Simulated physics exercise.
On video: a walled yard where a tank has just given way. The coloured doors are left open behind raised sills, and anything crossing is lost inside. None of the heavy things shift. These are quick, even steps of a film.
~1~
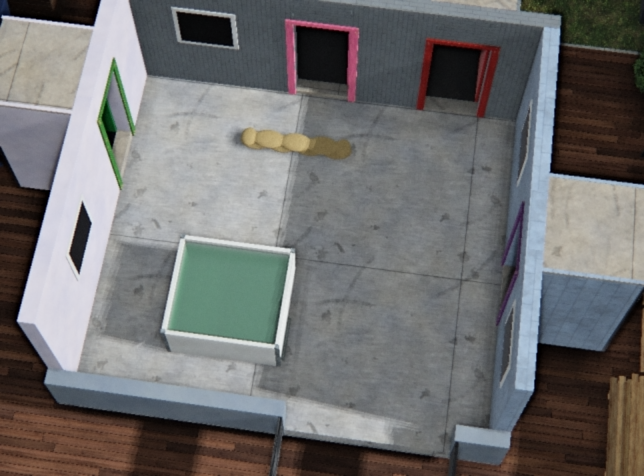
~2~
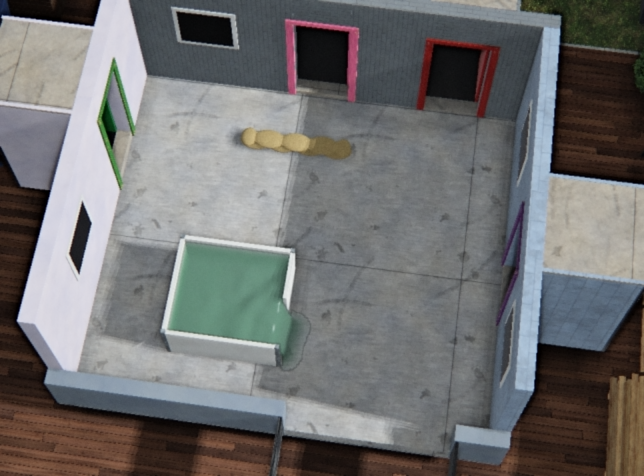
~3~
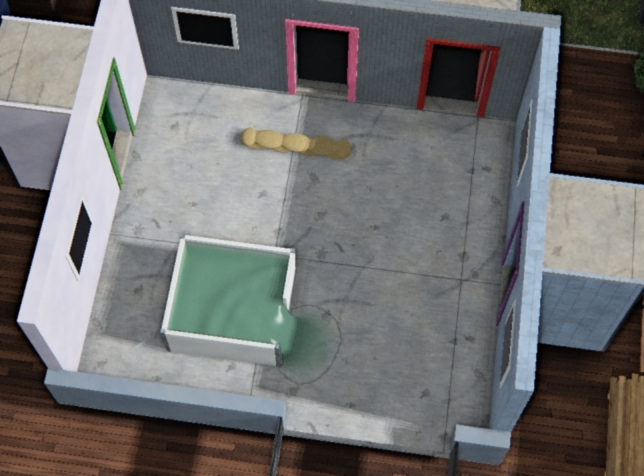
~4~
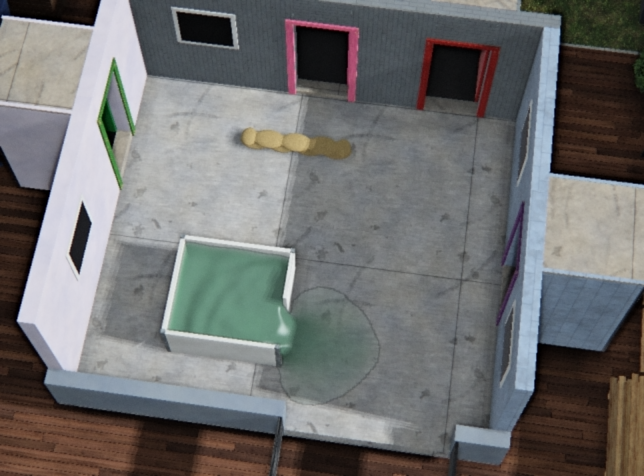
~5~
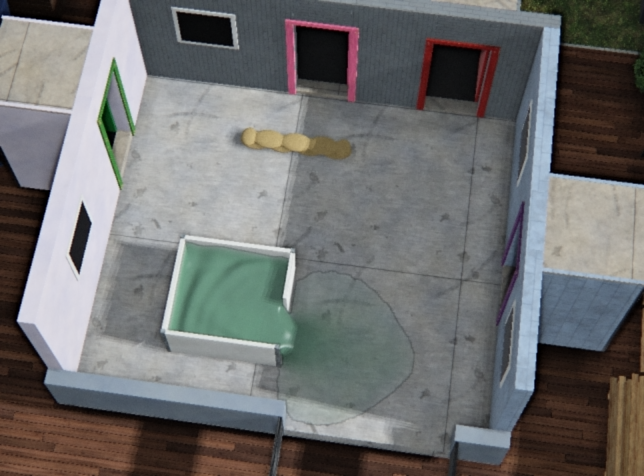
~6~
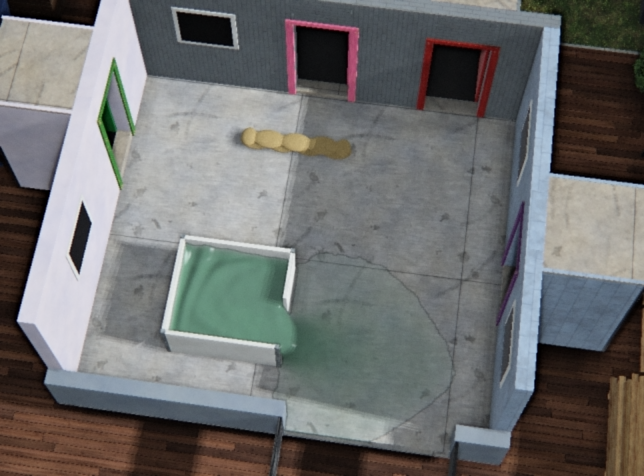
Green water pouring from the right side of a white-walled tank and spreading rightward in a widening pool across a grey yard floor.
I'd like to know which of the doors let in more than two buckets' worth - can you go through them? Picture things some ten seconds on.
One by one: I expect the pink door to let through an acceptable amount; I expect the red door to let through too much; I expect the green door to let through an acceptable amount; I expect the purple door to let through too much.
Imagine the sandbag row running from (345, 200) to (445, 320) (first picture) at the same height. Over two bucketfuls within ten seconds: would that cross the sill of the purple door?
Purple door not swamped.
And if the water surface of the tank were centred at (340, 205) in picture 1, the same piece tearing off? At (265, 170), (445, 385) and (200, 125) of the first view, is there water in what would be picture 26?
In turn: Dry, awash, no water.
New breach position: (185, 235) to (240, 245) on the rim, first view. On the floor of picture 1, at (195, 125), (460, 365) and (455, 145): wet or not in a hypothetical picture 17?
Going in your order, I'd say drenched, then still bare, then still bare.
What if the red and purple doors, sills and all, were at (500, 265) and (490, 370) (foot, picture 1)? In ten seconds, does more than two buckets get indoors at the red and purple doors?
Well, the red door beats the threshold, but the purple door beats the threshold.
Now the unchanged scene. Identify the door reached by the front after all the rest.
Result: The green door.
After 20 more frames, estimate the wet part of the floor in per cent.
My estimate is close to 35 per cent.
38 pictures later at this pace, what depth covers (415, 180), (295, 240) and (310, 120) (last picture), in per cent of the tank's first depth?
Roughly 4 per cent, 0 per cent and 4 per cent.
A moment on, water covers 30 % of the floor; the pink door not reached, the red door not reached, the green door not reached, the purple door wet at the sill, nothing in.
Next, water covers 30 % of the floor; the pink door not reached, the red door not reached, the green door not reached, the purple door over two buckets in.
Then, water covers 35 % of the floor; the pink door not reached, the red door wet at the sill, nothing in, the green door not reached, the purple door over two buckets in.
Later, water covers 50 % of the floor; the pink door wet at the sill, nothing in, the red door over two buckets in, the green door not reached, the purple door far over two buckets in.
In the end, water covers 65 % of the floor; the pink door wet at the sill, nothing in, the red door far over two buckets in, the green door wet at the sill, nothing in, the purple door far over two buckets in.
